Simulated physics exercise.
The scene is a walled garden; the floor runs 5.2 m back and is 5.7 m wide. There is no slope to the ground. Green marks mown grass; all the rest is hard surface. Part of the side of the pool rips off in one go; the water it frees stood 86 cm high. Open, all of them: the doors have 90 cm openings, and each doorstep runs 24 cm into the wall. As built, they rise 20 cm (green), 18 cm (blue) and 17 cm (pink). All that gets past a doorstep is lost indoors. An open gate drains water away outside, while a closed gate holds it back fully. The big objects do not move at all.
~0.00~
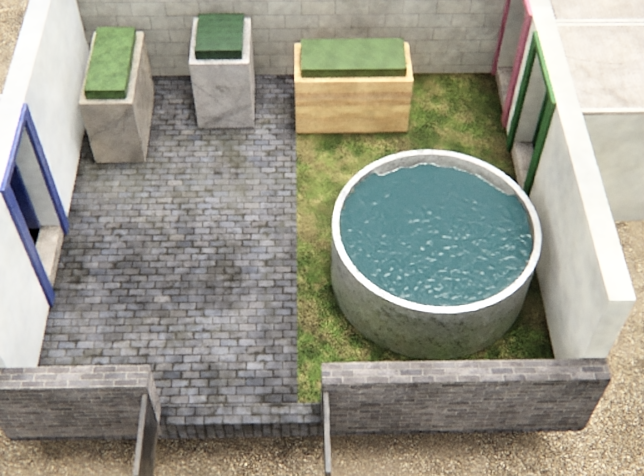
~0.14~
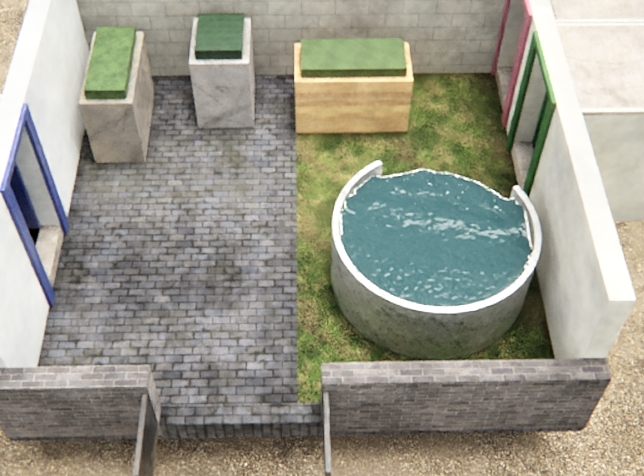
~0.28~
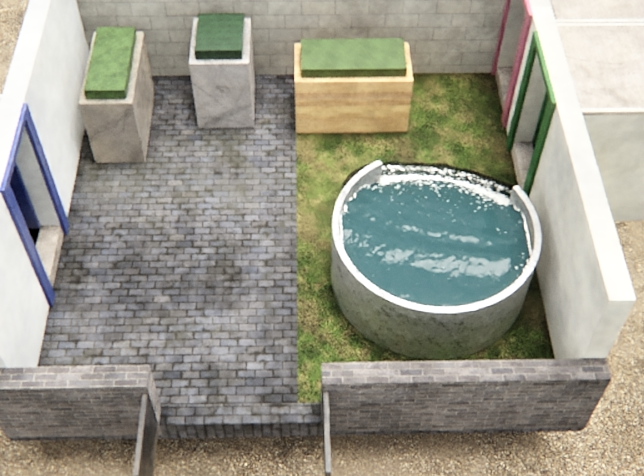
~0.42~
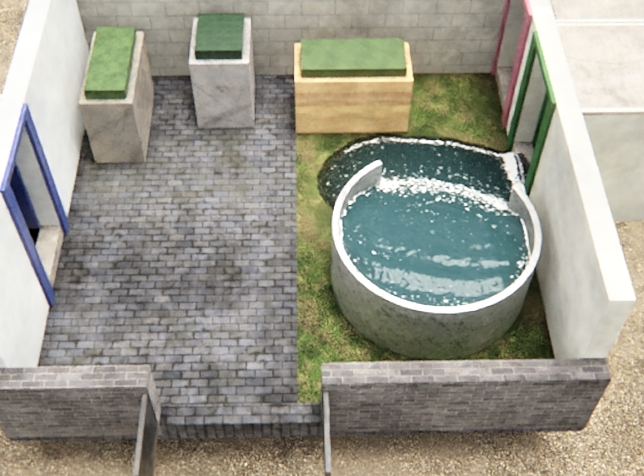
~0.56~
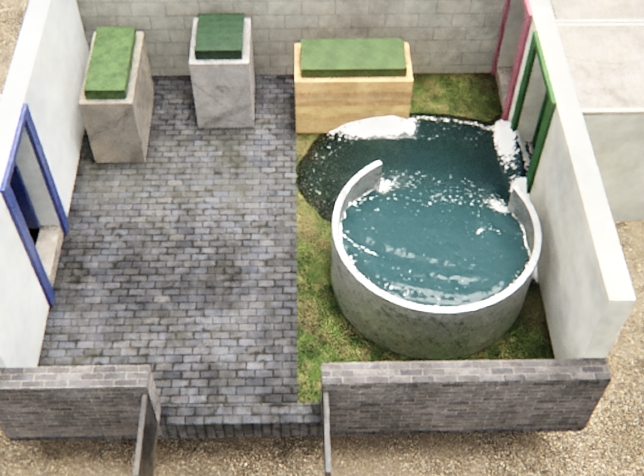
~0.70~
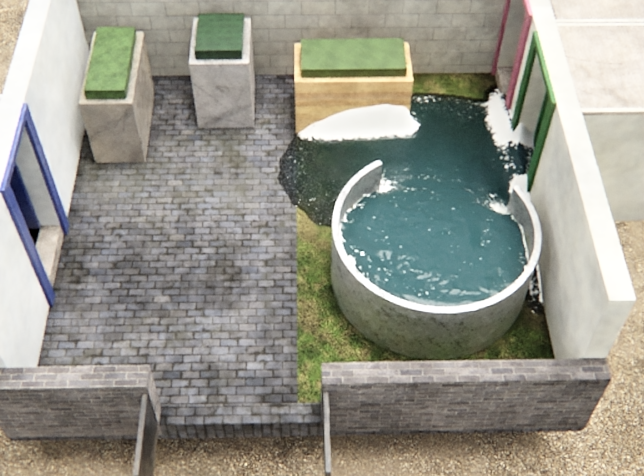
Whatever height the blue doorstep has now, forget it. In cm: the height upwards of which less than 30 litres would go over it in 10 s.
9.5 cm.
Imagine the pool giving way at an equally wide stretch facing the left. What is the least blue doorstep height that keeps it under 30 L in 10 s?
About 29 cm.
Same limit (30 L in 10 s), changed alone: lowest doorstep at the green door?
Green would need about 31 cm on its own.
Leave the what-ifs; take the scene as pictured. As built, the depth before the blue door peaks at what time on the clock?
At about 8.0 s.
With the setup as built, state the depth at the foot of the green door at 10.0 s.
About 9.5 centimetres deep.
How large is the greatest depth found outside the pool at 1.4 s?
Up to some 63 centimetres, I'd say.
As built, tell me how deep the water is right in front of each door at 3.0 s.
In cm: Green 24, blue 10, pink 36.
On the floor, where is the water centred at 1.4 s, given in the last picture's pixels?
The centre of all the water is around (428, 207).
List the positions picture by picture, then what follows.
The pool at (436, 230) is whole and still, 86 cm deep; the blue door at (37, 210) is dry, in the first picture.
The front is at a hidden place, 0.3 m from the gap on the far side; 0.4 m2 of floor is wet, 86 cm left at the back, in the second picture.
The front is at a hidden place, 0.7 m from the gap on the far side; 1.4 m2 of floor is wet, 86 cm left at the back, in the third picture.
The gap is on the far side, the front 1.2 m out at (380, 138); the back of the pool holds 83 cm, in the fourth picture.
The front is at (501, 121), 1.8 m from the gap on the far side; 4.3 m2 of floor is wet, 75 cm left at the back, in the fifth picture.
The gap is on the far side, the front 2.3 m out at (495, 91); the back of the pool holds 71 cm; the blue door at (37, 210), 4.7 m from the gap, is still 3.0 m from the nearest water, in the sixth picture.
After 1.4 s water covers 35 % of the floor, deepest (63 cm) near (476, 80); it has not reached the blue door.
After 3.0 s water covers 70 % of the floor, deepest (38 cm) near (261, 82); 10 cm at the blue door, 0 litres in over its 18 cm doorstep.
After 10.0 s water covers 100 % of the floor, deepest (13 cm) near (272, 208); 8 cm at the blue door, 0 litres in over its 18 cm doorstep.
At the blue door as built, the water arrived by 2.8 s and peaked near 15 cm at 7.8 s.
Run again over the same 10 s with other heights there, 52 litres in over 8 cm, 15 litres over 11 cm. The limit of 30 litres is kept from about 9.5 cm up.
